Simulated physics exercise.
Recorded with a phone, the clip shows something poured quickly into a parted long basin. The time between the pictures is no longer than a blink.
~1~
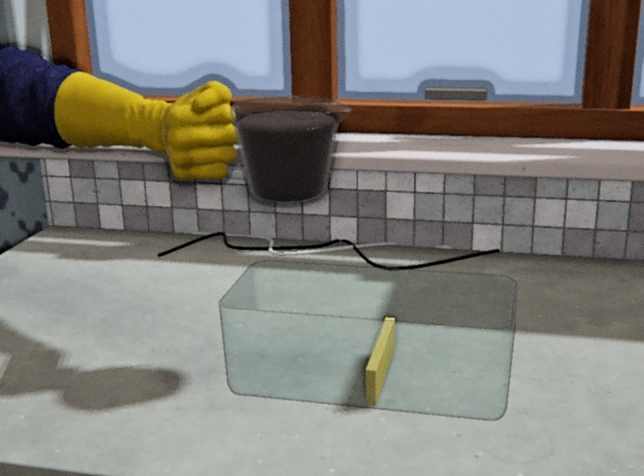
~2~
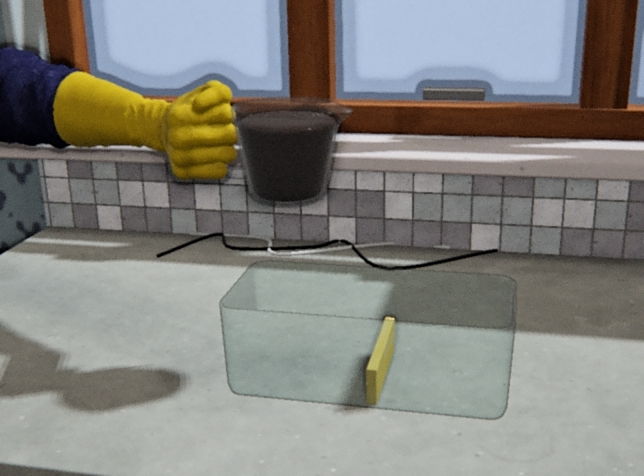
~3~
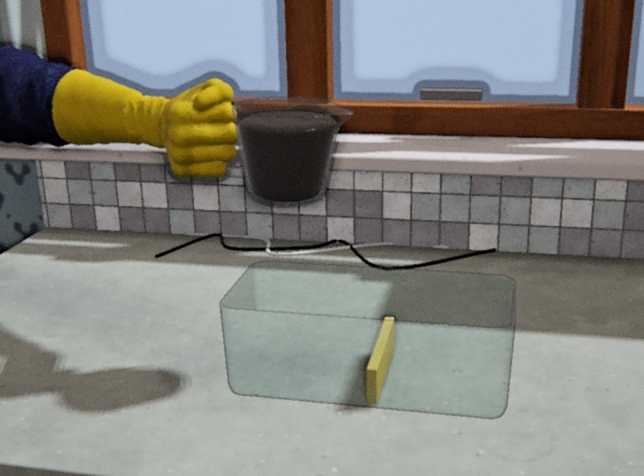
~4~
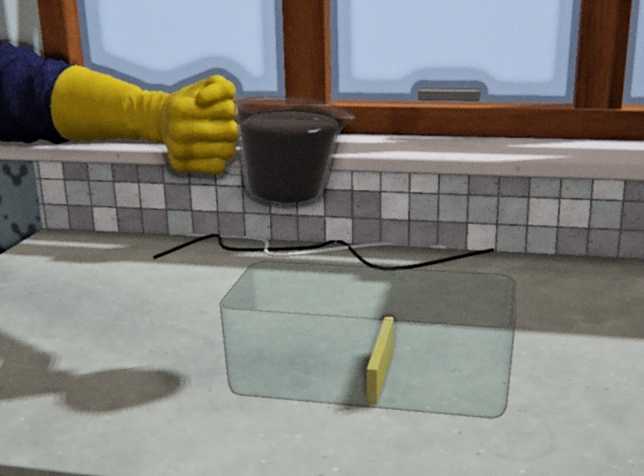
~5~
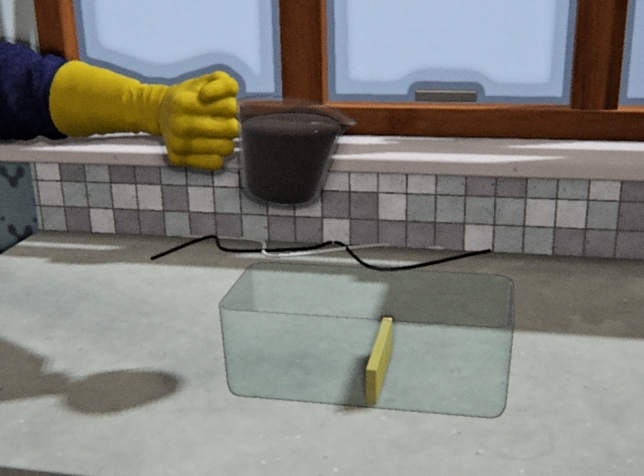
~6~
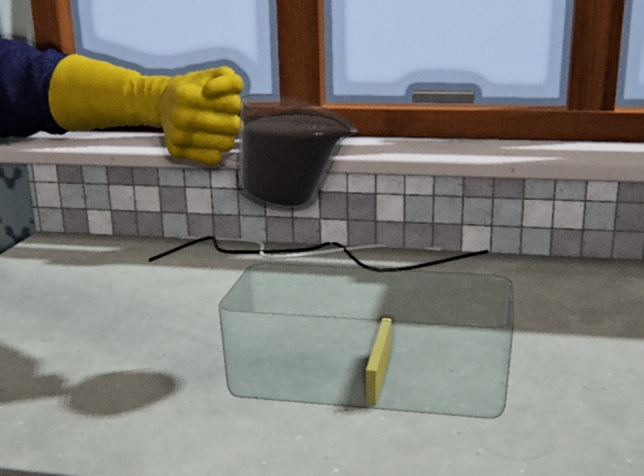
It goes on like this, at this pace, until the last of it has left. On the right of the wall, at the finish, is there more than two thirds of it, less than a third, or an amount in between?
There is more than two thirds of it there.
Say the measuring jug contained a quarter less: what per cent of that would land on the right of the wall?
Result: Around 75 per cent.
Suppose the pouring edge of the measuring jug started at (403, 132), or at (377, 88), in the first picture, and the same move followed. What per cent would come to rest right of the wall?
In order, some 95 and 90 percent.
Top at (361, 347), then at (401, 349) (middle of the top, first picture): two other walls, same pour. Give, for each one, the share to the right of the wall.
90 per cent, then 60 per cent, roughly.
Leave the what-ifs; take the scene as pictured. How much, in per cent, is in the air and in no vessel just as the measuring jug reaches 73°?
That comes to near 25 percent.
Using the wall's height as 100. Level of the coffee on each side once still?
Once it settles, the left reaches around 10 and the right around 50.
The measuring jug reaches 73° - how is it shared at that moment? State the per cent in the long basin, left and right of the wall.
The left part holds close to 0 per cent, the right part close to 15.
A moment on, the measuring jug is tipped part way and 57 per cent is still to pour, 0 is left of the wall and 16 right of it.
Next, the measuring jug is tipped right over and 4 per cent is still to pour, 9 is left of the wall and 77 right of it.
Then the measuring jug is tipped right over and 0 per cent is still to pour, 19 is left of the wall and 79 right of it.
Later the measuring jug is tipped right over and 0 per cent is still to pour, 19 is left of the wall and 79 right of it.
At rest 19 per cent lies left of the wall, 79 right of it and 2 outside.
